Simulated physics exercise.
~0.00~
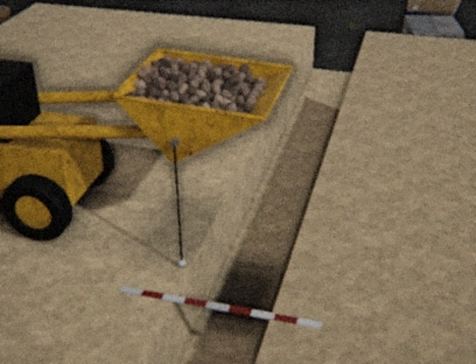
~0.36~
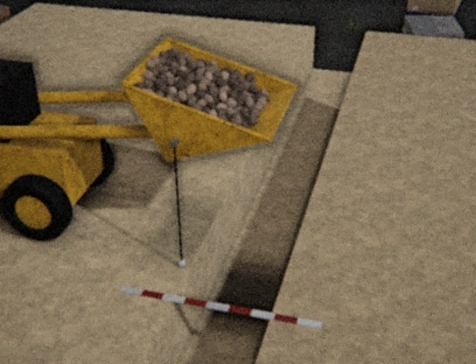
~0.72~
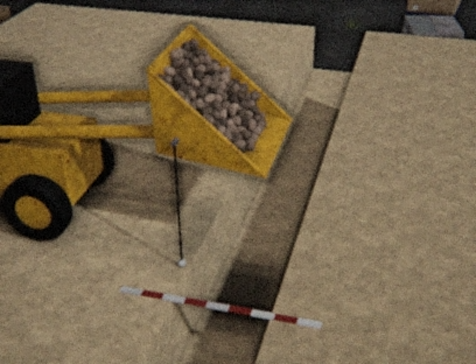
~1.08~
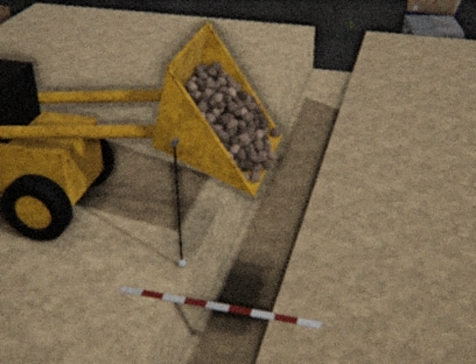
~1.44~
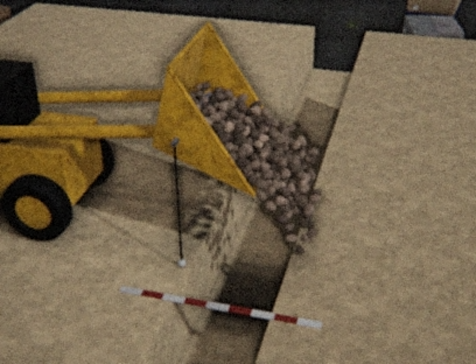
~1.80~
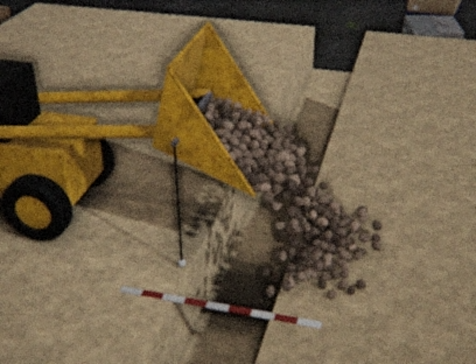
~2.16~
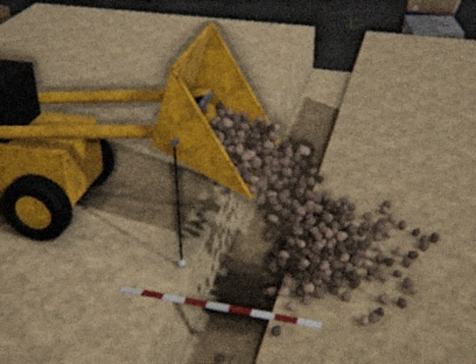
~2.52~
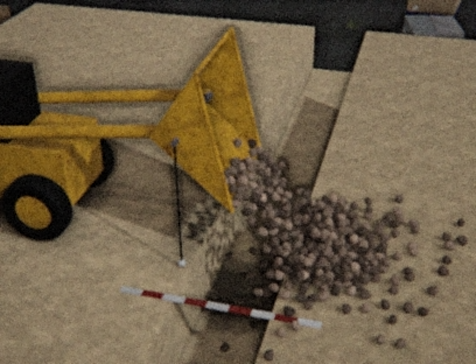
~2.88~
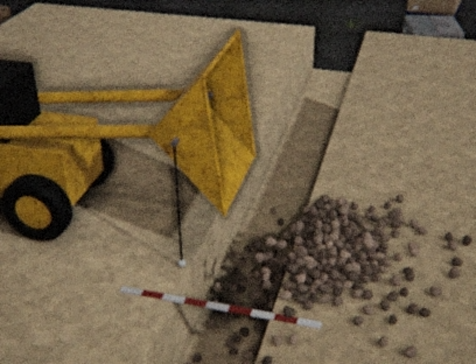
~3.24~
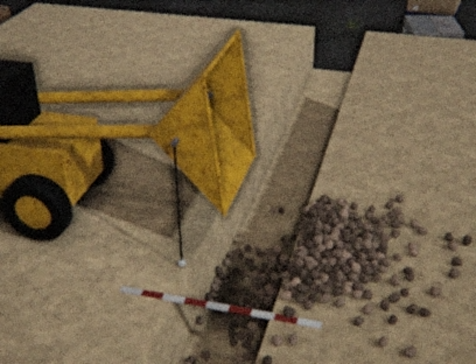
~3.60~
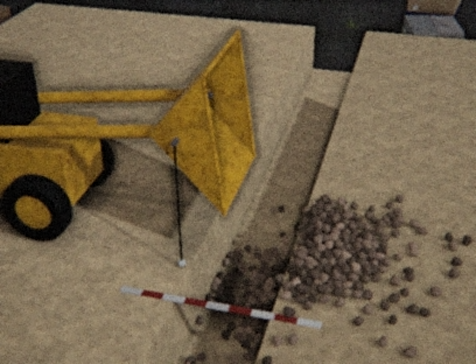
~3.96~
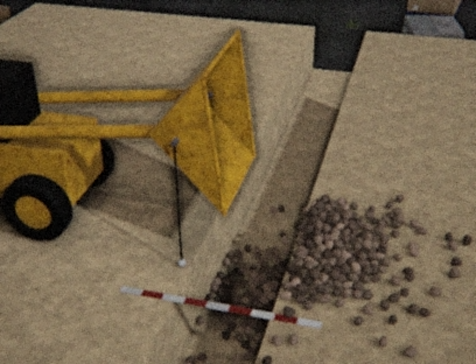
A yellow loader with black wheels stands at the left of a sandy floor, seen from above at an angle, its raised bucket heaped with brownish-grey stones. A dark trench runs in front of it, with a red and white striped rod across it and a thin rod with a white ball hanging below the bucket. The bucket tips forward to the right, and stones pour over its lip, into the trench and across it. It pauses, then tips steeper and empties. Finally the bucket hangs still, with some stones in the trench and a larger pile scattered beyond.
